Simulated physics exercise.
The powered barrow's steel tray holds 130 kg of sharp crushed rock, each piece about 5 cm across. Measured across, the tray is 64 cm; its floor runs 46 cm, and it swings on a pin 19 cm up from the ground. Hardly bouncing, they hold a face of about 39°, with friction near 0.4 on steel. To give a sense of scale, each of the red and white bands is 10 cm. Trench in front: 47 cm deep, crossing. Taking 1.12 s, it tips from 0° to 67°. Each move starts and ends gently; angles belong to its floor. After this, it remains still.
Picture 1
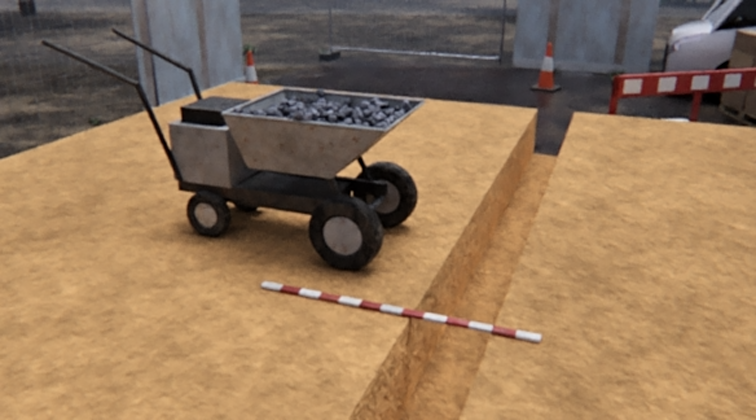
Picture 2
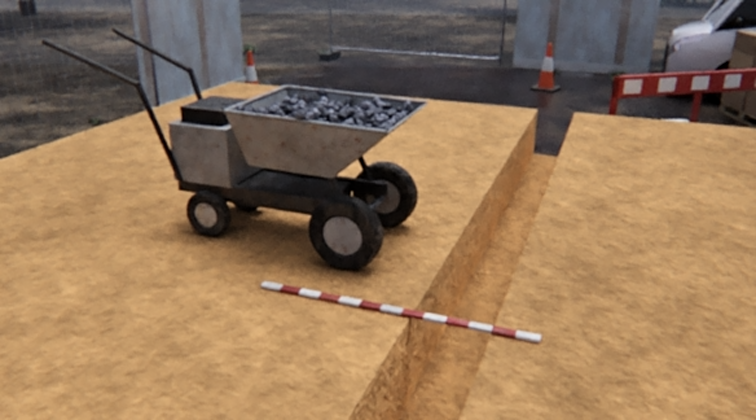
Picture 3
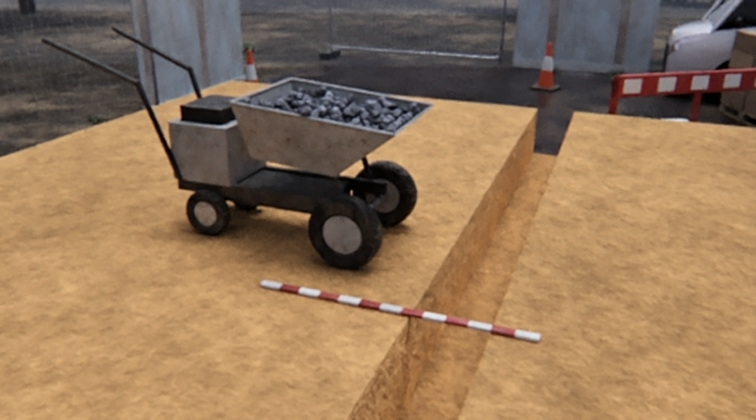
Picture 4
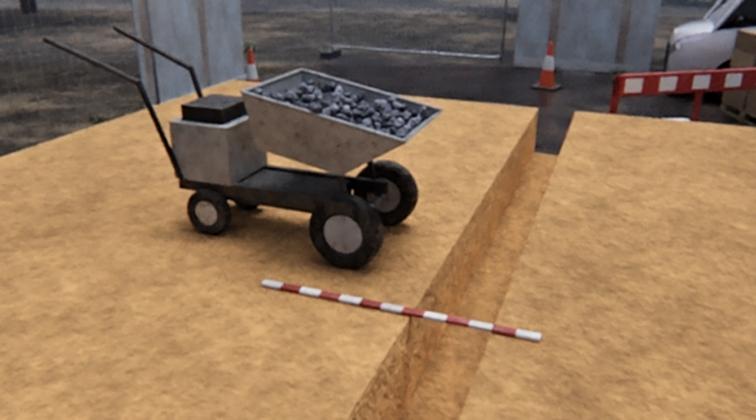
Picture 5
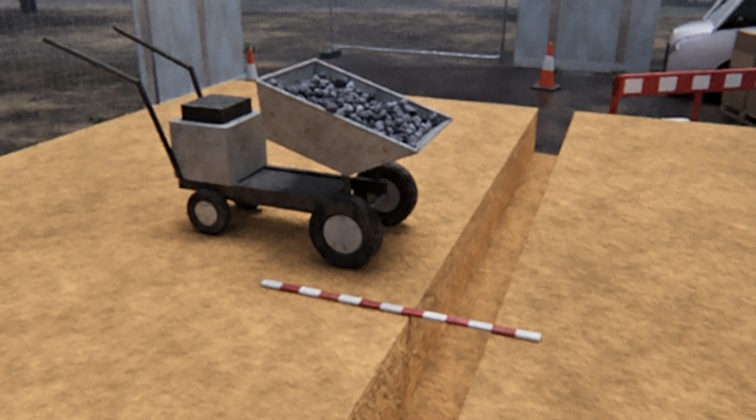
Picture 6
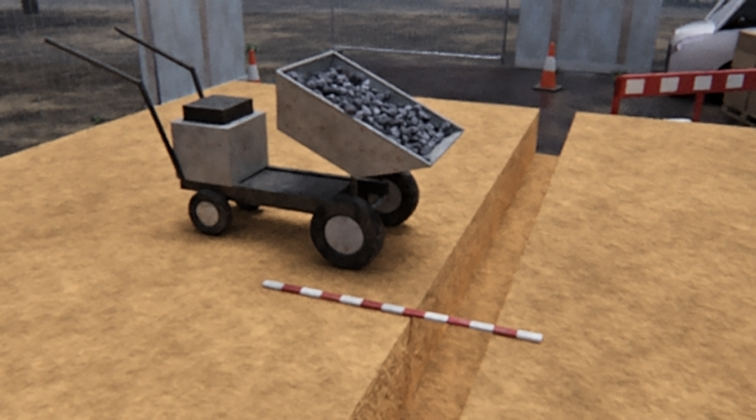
In this clip, a powered barrow loaded with dark crushed rock stands beside a trench near a red-and-white striped pole, and its steel tray gradually tilts toward the right, its rear end rising while the wheels stay still.
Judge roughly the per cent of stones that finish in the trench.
An estimated 73 per cent finish in the trench.
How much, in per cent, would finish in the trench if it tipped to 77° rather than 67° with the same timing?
Close to 75 per cent then.
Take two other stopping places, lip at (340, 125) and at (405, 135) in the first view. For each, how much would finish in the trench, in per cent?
The first gives about 100 percent and the second about 50 percent.
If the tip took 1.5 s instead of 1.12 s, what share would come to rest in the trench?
Close to 80 per cent then.
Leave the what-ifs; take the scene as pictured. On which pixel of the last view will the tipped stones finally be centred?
(496, 326).
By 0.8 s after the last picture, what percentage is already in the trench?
Around 25 per cent of it.
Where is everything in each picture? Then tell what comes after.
Lip at (384, 131), floor tilted 0°, highest stones at (361, 106), in the first picture.
The tray is at 1°, its lip at (387, 132); the top of the load is at (331, 105), in the second picture.
Lip at (394, 136), floor tilted 5°, highest stones at (312, 99), in the third picture.
The tray is at 11°, its lip at (405, 142); the top of the load is at (307, 89), in the fourth picture.
Lip at (417, 152), floor tilted 18°, highest stones at (314, 83), in the fifth picture.
Lip at (431, 166), floor tilted 26°, highest stones at (330, 76), in the sixth picture.
Then, 0.4 s after the last picture the floor is at 57°, 100 % in the tray; the foremost stones are at (470, 199).
Then, 0.8 s after the last picture the floor is at 67°, 68 % in the tray, 26 % in the trench, 6 % past the trench; the foremost stones are at (537, 282).
Then, 1.1 s after the last picture the floor is at 67°, 28 % in the tray, 45 % in the trench, 27 % past the trench; the foremost stones are at (622, 295).
Then, 3.0 s after the last picture the floor is at 67°, 0 % in the tray, 73 % in the trench, 27 % past the trench; the foremost stones are at (655, 311).
